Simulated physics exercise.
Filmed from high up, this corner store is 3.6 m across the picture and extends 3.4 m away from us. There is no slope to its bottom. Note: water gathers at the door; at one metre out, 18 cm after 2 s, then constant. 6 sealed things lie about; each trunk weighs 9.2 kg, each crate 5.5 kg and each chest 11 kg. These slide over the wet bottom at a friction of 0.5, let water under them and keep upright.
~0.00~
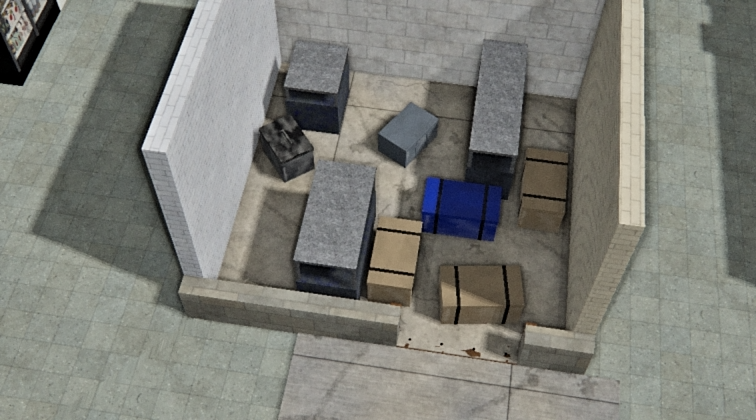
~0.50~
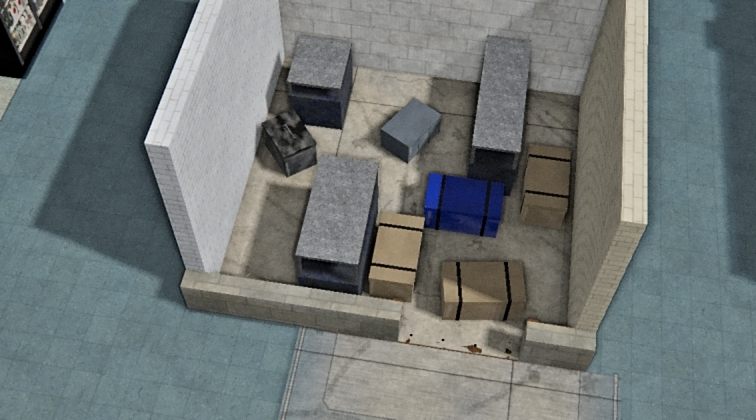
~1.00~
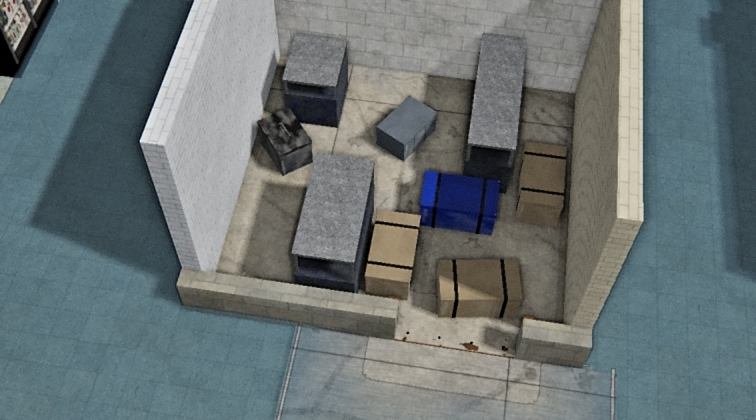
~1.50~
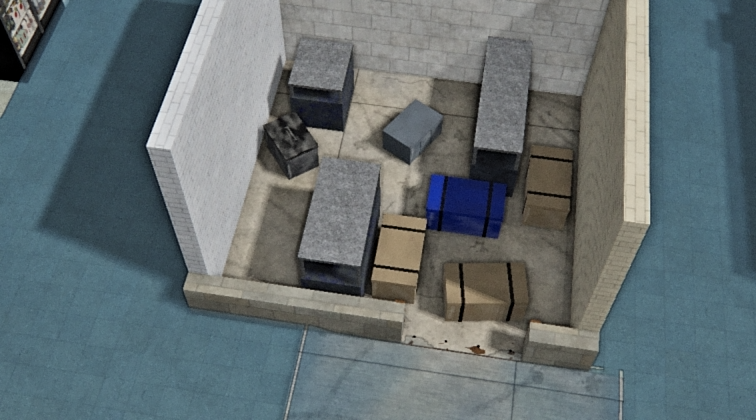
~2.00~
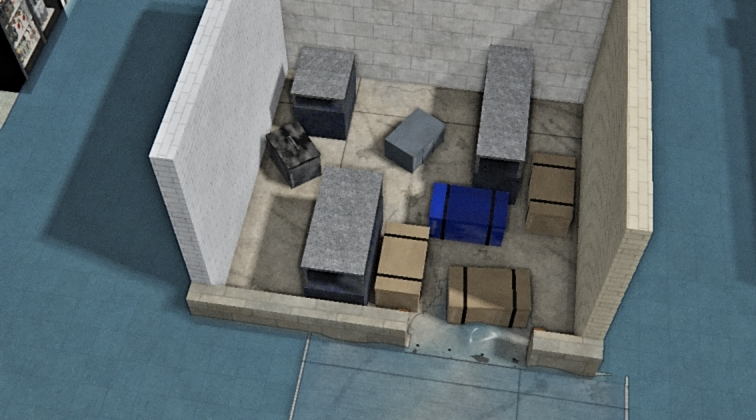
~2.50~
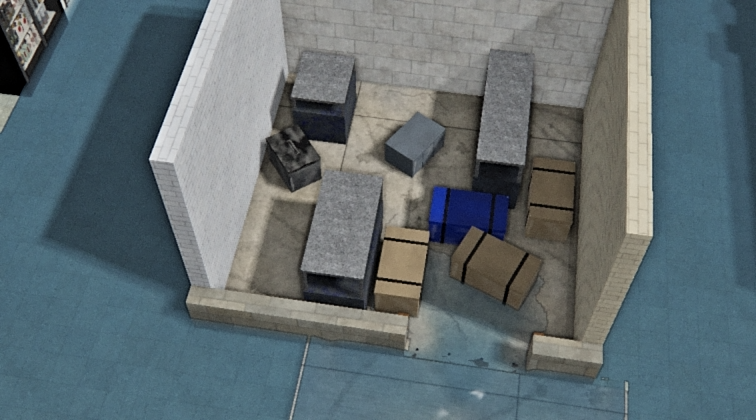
At the start, boxes, a blue trunk and grey-topped units stand in a walled room seen from above, on dry ground. Water then spreads over the pavement outside and reaches the doorway. Finally it seeps just inside, and the tan box nearest the opening turns and shifts inward.
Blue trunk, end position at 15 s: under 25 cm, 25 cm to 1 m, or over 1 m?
Displacement: Large.
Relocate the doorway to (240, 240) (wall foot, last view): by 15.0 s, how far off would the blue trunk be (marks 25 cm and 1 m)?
The blue trunk goes a bit.
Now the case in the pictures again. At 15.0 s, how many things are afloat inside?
The number is 6.
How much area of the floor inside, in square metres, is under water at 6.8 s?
Near 9.5 m2 in all.
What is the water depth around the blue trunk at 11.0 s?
Around 10 cm.
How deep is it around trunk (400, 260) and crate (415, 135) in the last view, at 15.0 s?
Depth approx. 13 cm / 17 cm.
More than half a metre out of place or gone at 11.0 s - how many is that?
The answer is 5.
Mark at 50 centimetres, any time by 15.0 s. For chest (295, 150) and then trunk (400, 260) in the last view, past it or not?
Result, in order: Bigger / not bigger.
After 3.5 s the blue trunk is near (470, 198), 0.1 m from its start, afloat; 2 afloat.
After 6.8 s the blue trunk is near (394, 100), 1.7 m from its start, afloat; 4 afloat.
After 11.0 s the blue trunk is near (435, 124), 1.1 m from its start, afloat; 6 afloat.
After 15.0 s the blue trunk is near (429, 86), 1.6 m from its start, afloat; 6 afloat.
